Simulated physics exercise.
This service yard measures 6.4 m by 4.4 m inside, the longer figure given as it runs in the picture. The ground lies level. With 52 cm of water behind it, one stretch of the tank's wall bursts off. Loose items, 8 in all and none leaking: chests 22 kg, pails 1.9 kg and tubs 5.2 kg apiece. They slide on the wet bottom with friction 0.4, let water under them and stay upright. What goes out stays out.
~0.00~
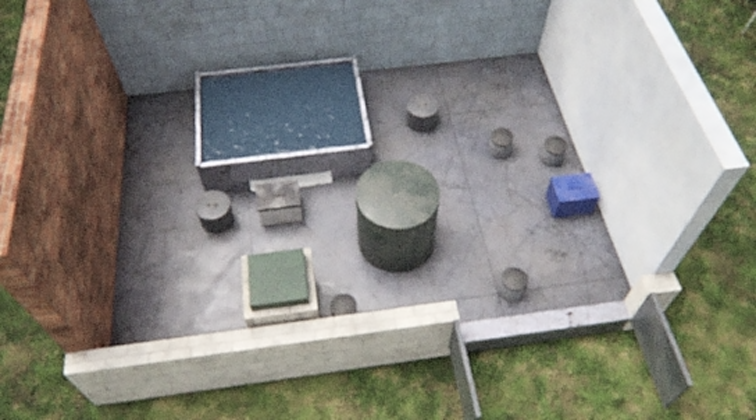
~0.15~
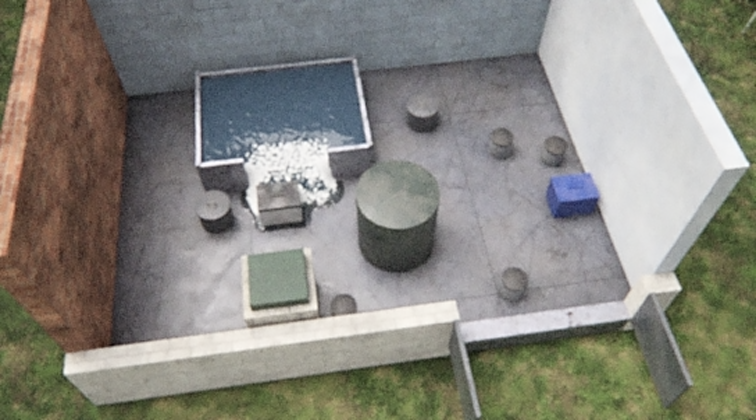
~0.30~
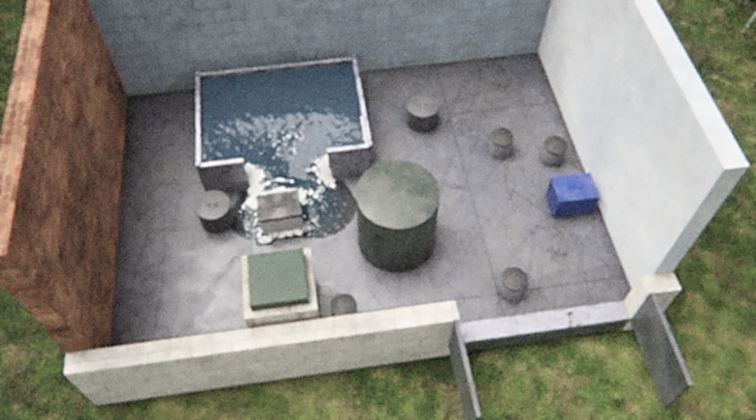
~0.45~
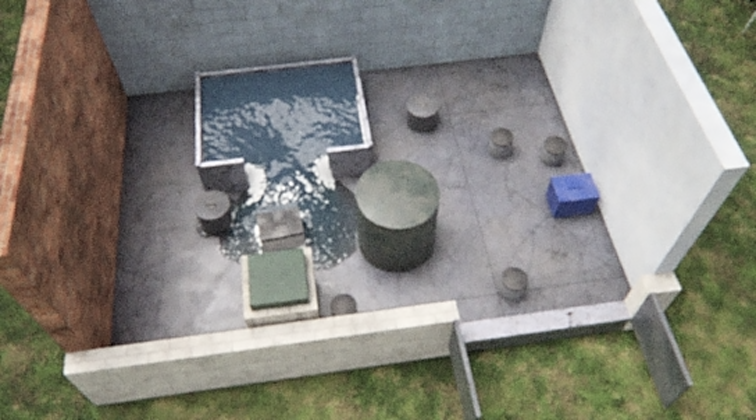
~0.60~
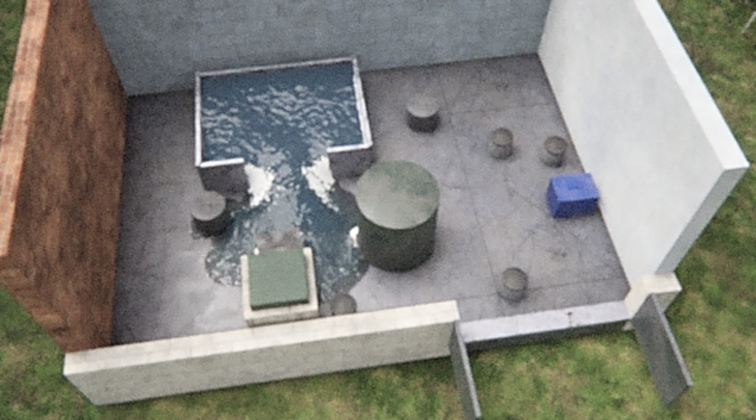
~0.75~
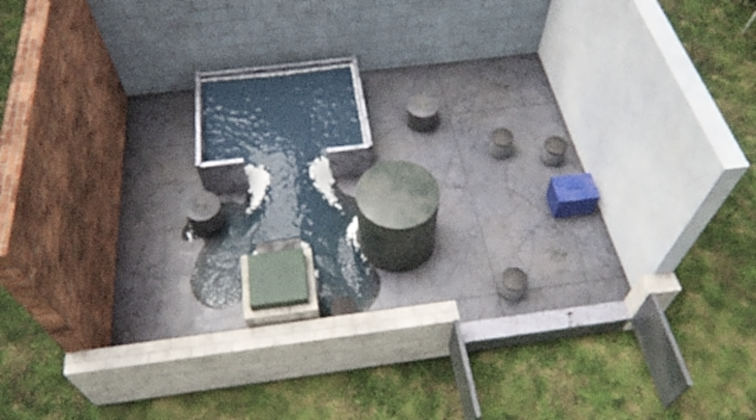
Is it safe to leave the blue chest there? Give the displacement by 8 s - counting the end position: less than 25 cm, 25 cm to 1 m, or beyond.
The blue chest moves a short way.
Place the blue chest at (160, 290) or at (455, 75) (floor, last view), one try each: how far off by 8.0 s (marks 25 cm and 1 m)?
In that order: It gets carried off; it stays put.
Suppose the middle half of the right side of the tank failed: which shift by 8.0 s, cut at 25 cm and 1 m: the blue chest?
In that case the blue chest travels far.
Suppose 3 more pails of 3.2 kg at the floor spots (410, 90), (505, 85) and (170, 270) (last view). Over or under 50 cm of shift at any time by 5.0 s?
In that order: Less, under, more.
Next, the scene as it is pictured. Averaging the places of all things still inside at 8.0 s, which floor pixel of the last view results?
At about (437, 131).
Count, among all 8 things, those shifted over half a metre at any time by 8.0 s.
That makes 6.
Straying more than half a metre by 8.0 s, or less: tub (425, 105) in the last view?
Answer: Short of it.
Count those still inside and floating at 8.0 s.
At that moment 6.
After 1.6 s the blue chest is near (576, 187), 0.0 m from its start, aground; 0 of 8 are out; 2 afloat.
After 3.6 s the blue chest is near (575, 184), 0.0 m from its start, aground; 0 of 8 are out; 3 afloat.
After 5.6 s the blue chest is near (560, 155), 0.5 m from its start, aground; 0 of 8 are out; 3 afloat.
After 8.0 s the blue chest is near (560, 155), 0.5 m from its start, aground; 0 of 8 are out; 6 afloat.
